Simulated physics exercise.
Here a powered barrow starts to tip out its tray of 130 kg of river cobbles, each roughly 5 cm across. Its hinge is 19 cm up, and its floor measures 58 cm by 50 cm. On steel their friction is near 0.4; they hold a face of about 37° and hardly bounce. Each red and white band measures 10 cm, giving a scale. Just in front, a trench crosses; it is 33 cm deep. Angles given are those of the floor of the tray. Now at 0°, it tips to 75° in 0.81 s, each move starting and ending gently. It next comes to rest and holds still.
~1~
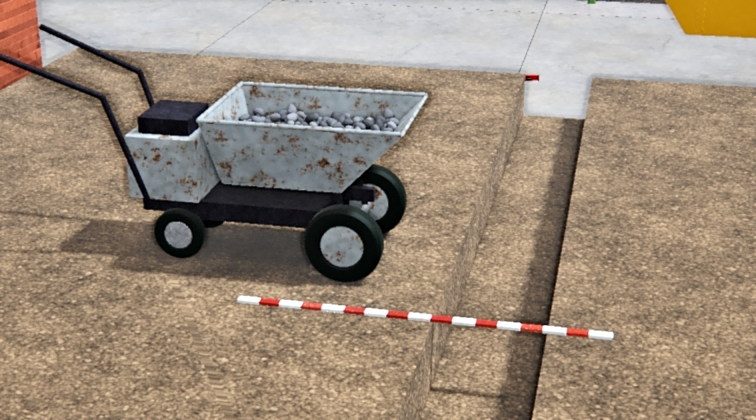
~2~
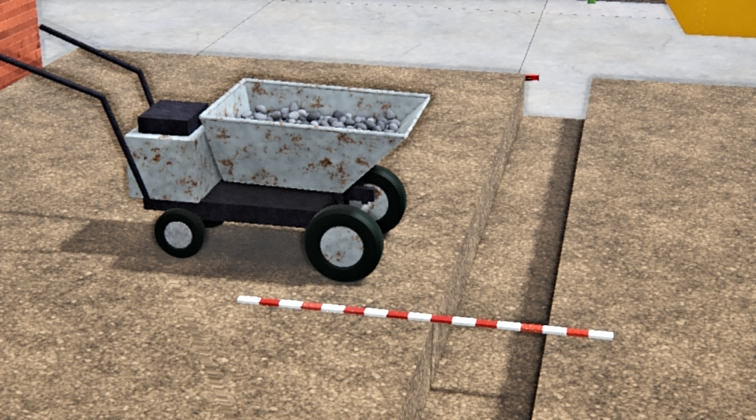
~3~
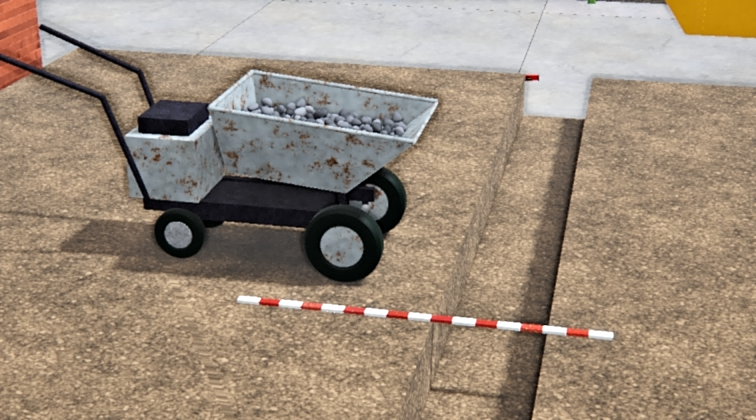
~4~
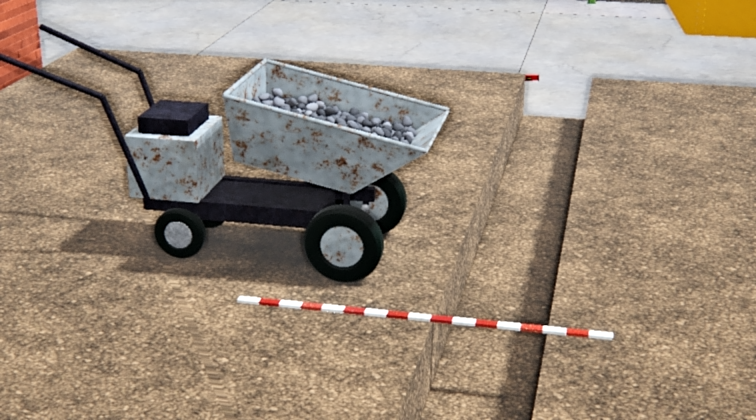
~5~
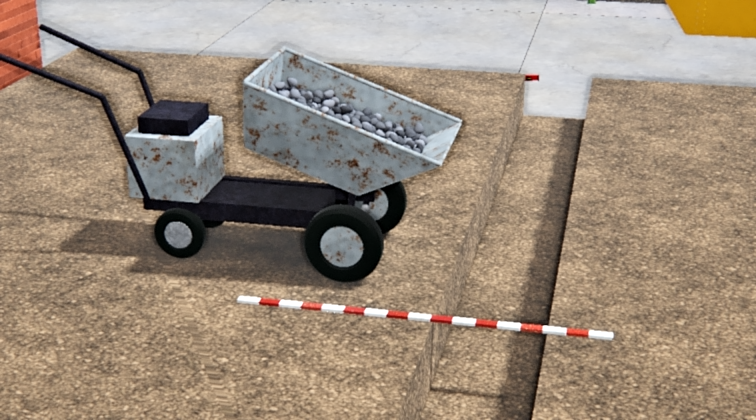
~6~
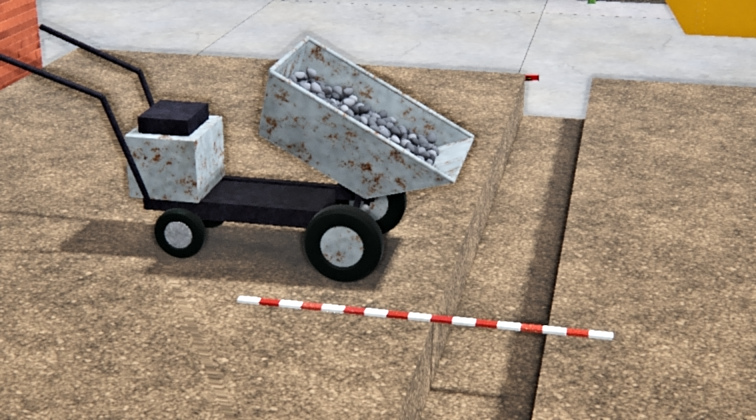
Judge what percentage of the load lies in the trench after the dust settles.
About 96 %.
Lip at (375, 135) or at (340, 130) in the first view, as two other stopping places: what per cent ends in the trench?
I'd say some 100 per cent and some 80 per cent.
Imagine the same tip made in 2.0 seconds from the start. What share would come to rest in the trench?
100 per cent.
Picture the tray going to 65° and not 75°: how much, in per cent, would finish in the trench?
Then close to 90 per cent.
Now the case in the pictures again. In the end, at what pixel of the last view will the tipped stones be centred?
Roughly (520, 319), I'd say.
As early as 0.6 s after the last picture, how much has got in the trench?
Some 40 per cent.
Then, 0.3 s after the last picture the floor is at 64°, 100 % in the tray; the foremost stones are at (474, 232).
Then, 0.6 s after the last picture the floor is at 75°, 60 % in the tray, 40 % in the trench; the foremost stones are at (554, 282).
Then, 0.9 s after the last picture the floor is at 75°, 8 % in the tray, 87 % in the trench, 4 % past the trench; the foremost stones are at (654, 281).
Then, 2.9 s after the last picture the floor is at 75°, 0 % in the tray, 96 % in the trench, 4 % past the trench; the foremost stones are at (730, 286).
